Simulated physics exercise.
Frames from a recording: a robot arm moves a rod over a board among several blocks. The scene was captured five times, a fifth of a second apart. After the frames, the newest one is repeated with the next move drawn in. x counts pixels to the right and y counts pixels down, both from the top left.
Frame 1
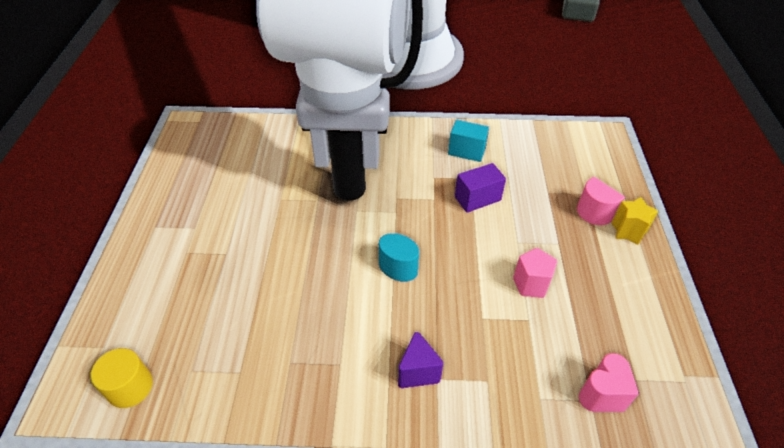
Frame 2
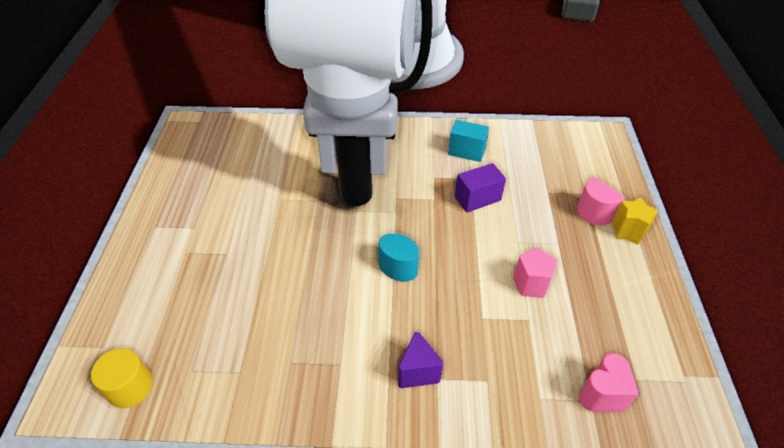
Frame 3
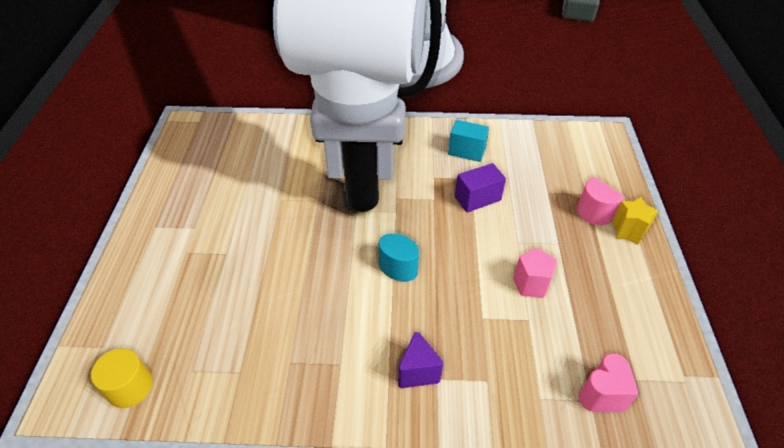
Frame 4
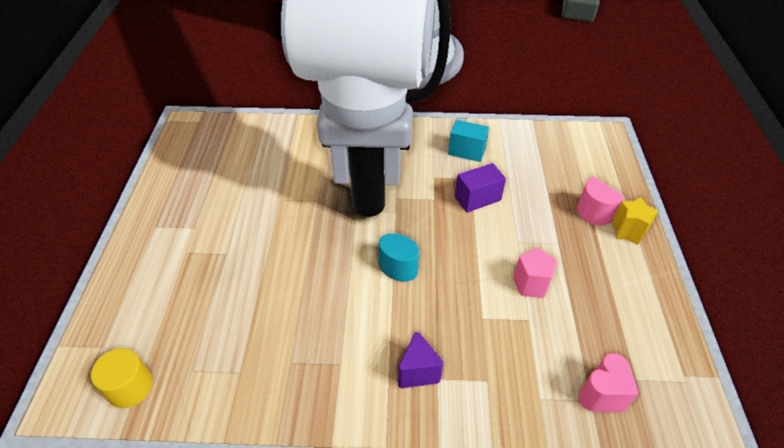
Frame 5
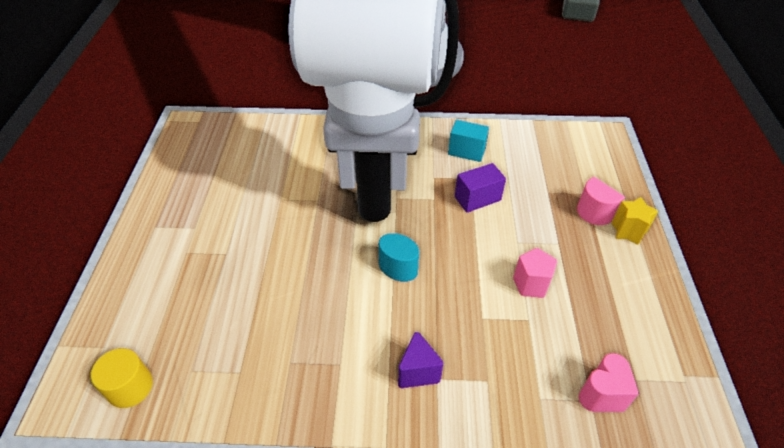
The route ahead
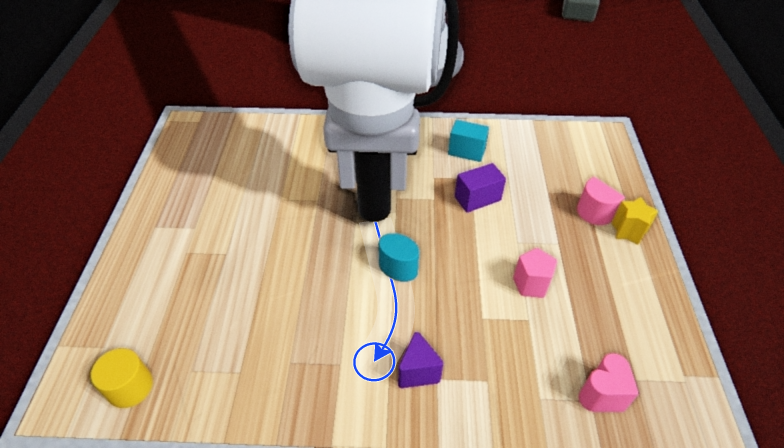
On a light wooden board with a dark red surface around it, a white robot arm holds a black rod upright among scattered yellow, pink, purple and turquoise blocks. The arm shifts the rod a short way right and toward the viewer, nearer the turquoise block, while every block stays still.
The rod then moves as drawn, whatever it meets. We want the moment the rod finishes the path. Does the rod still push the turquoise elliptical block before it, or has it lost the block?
The rod should slip past it.
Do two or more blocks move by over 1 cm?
No
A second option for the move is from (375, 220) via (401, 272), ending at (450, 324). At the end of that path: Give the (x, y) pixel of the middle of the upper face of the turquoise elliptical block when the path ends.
The answer is (478, 333).
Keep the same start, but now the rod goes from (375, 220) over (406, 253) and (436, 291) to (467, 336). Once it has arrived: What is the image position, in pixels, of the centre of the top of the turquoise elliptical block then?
The centre of its top will be at (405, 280).
The drawn path runs from (375, 220) via (386, 262) and (396, 310), ending at (374, 361).
On the path given first. One third of the way, rod (386, 254); turquoise elliptical block (411, 263), turned 25° anticlockwise.
Two thirds of the way, rod (396, 303); turquoise elliptical block (434, 291), turned 105° anticlockwise.
At the end, rod (374, 354); turquoise elliptical block (434, 291), turned 105° anticlockwise; purple triangular block not moved.
